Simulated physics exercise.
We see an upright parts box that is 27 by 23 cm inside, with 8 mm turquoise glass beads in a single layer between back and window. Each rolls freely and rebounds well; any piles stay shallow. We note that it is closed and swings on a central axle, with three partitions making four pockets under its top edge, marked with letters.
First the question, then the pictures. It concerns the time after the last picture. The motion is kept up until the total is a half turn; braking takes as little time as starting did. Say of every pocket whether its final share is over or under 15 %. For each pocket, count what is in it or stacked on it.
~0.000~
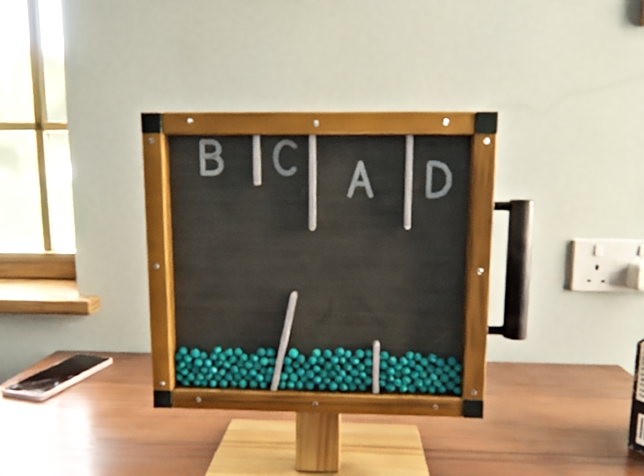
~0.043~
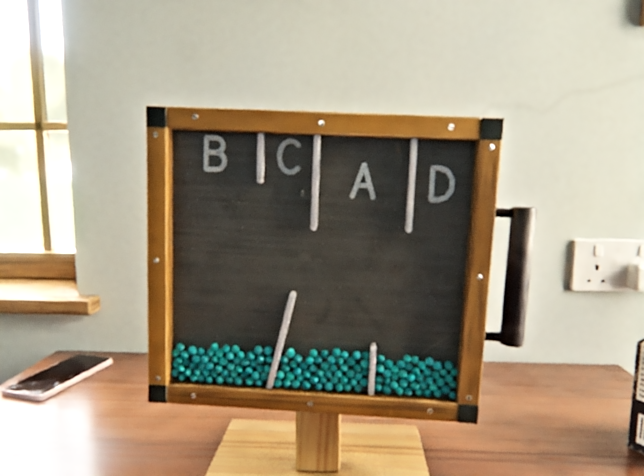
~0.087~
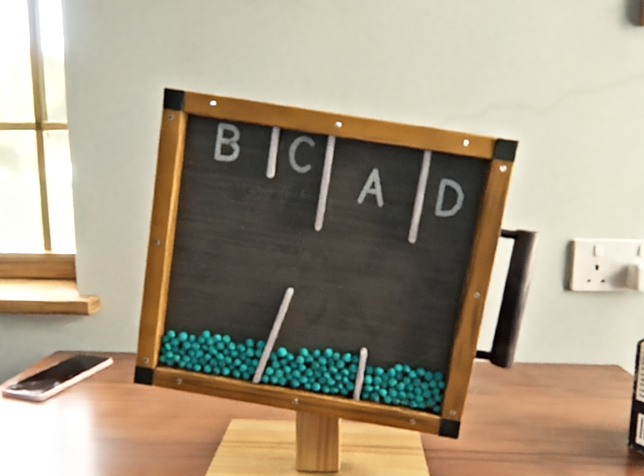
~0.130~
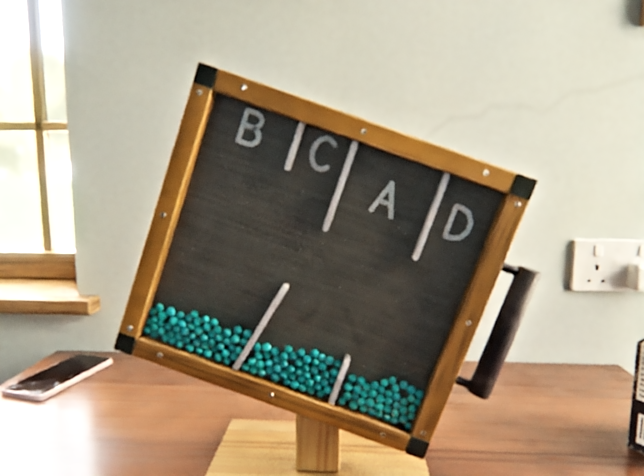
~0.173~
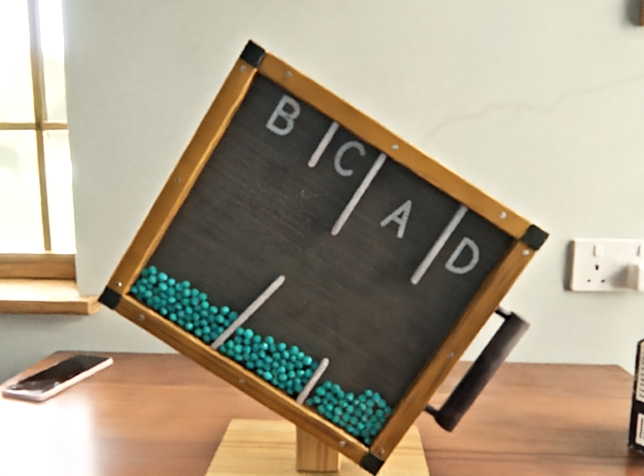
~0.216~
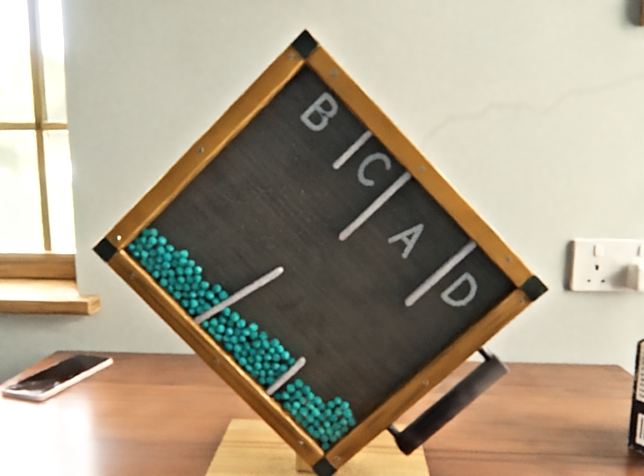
Pocket A: In excess of; pocket B: In excess of; pocket C: Short of; pocket D: In excess of 15 percent.
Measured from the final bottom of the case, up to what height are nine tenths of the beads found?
Roughly 4 cm.
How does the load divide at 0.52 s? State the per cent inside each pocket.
Pocket A: 0; pocket B: 0; pocket C: 0; pocket D: 0.
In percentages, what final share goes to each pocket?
Result: Pocket A gets 30, pocket B gets 35, pocket C gets 5, pocket D gets 30.
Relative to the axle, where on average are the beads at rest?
Offset from axle: Approx. 1 cm left, 10 cm below.
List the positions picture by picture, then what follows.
The first frame shows level, about 150 beads; beads centred (314, 371); top one (339, 352); A (360, 179), B (212, 158), C (285, 158), D (439, 180); walls (274, 390) to (294, 295), (375, 393) to (376, 345).
The second frame shows turned 2° clockwise; beads centred (311, 370); top one (215, 347).
The third frame shows turned 8° clockwise; beads centred (300, 369); top one (206, 335).
The fourth frame shows turned 19° clockwise; beads centred (282, 364); top one (159, 308).
The fifth frame shows turned 32° clockwise; beads centred (261, 354); top one (152, 271).
The sixth frame shows turned 46° clockwise; beads centred (241, 338); top one (153, 233); A (409, 237), B (322, 114), C (373, 169), D (462, 292); partition tips (336, 166), (342, 237), (408, 302).
After 0.37 s, it has turned 94°, the beads' middle is 10 cm left of and level with the axle; inside pockets, nothing yet.
After 0.52 s, it has turned 141°, the beads' middle is 6 cm left of and 3 cm above the axle; inside pockets, nothing yet.
In the end, by 1.5 s, A 30 %, B 35 %, C 5 %, D 30 %.
